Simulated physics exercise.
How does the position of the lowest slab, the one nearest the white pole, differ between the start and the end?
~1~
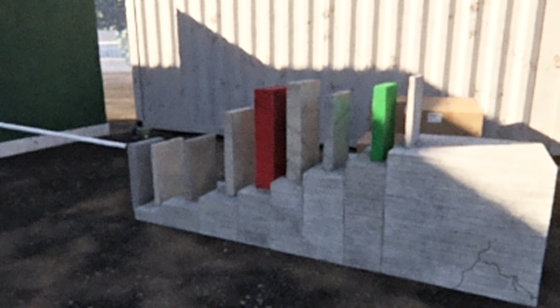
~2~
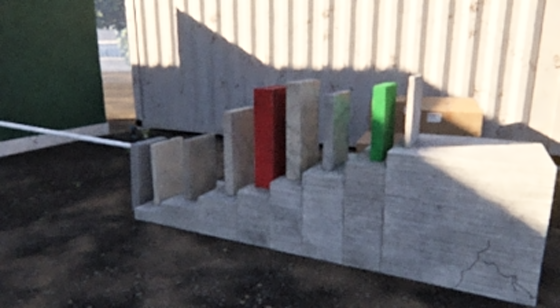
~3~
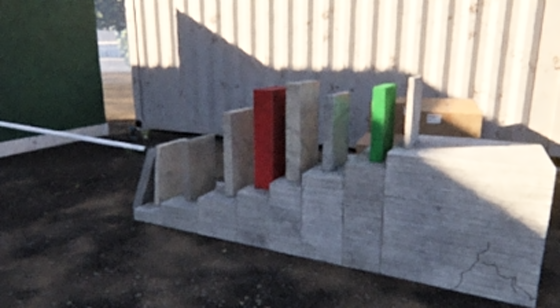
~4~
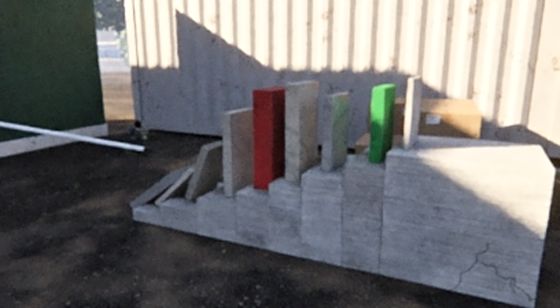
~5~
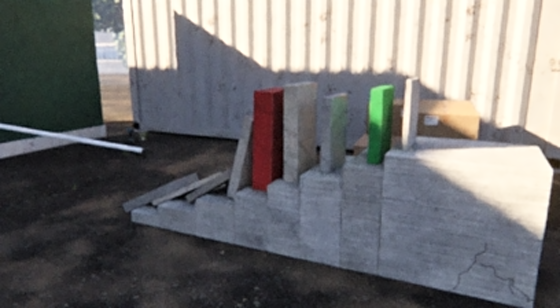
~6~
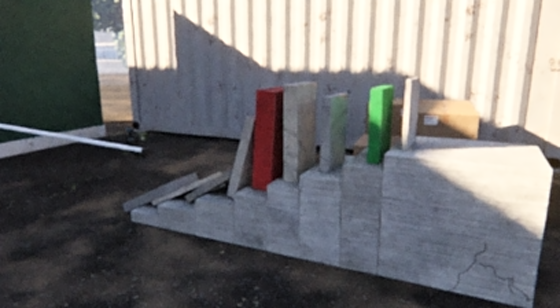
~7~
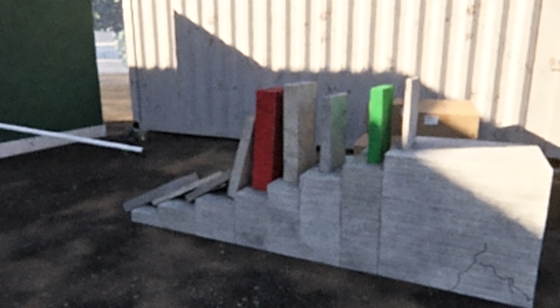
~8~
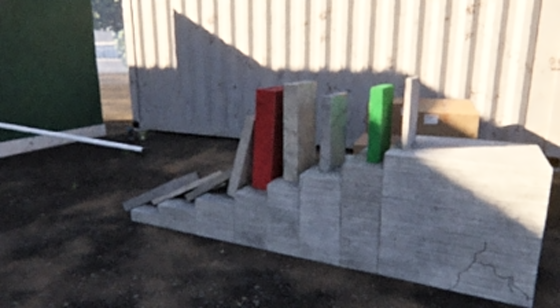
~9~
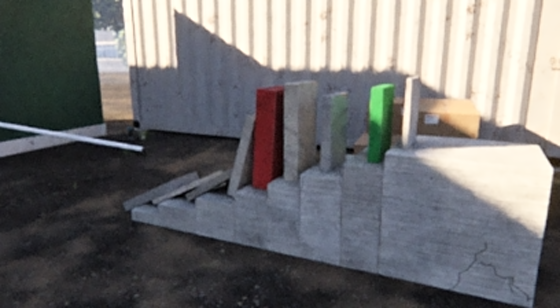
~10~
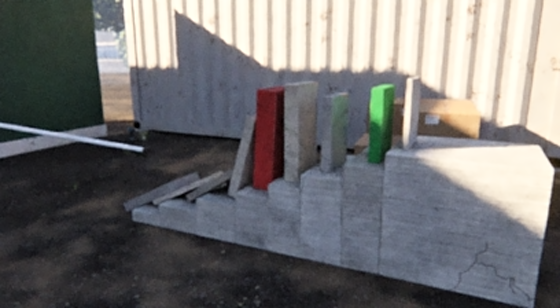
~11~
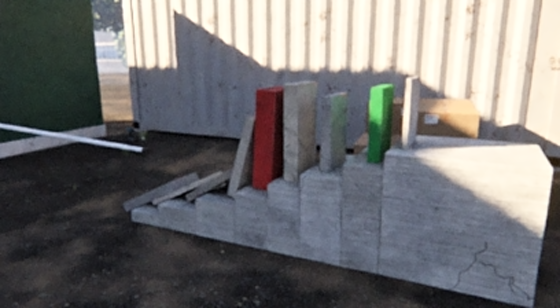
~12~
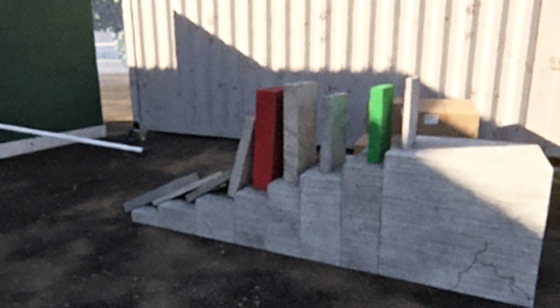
At the start the slab stands upright at the foot of the steps, and by the end it has toppled to the right and lies on its side, slanted against the steps.
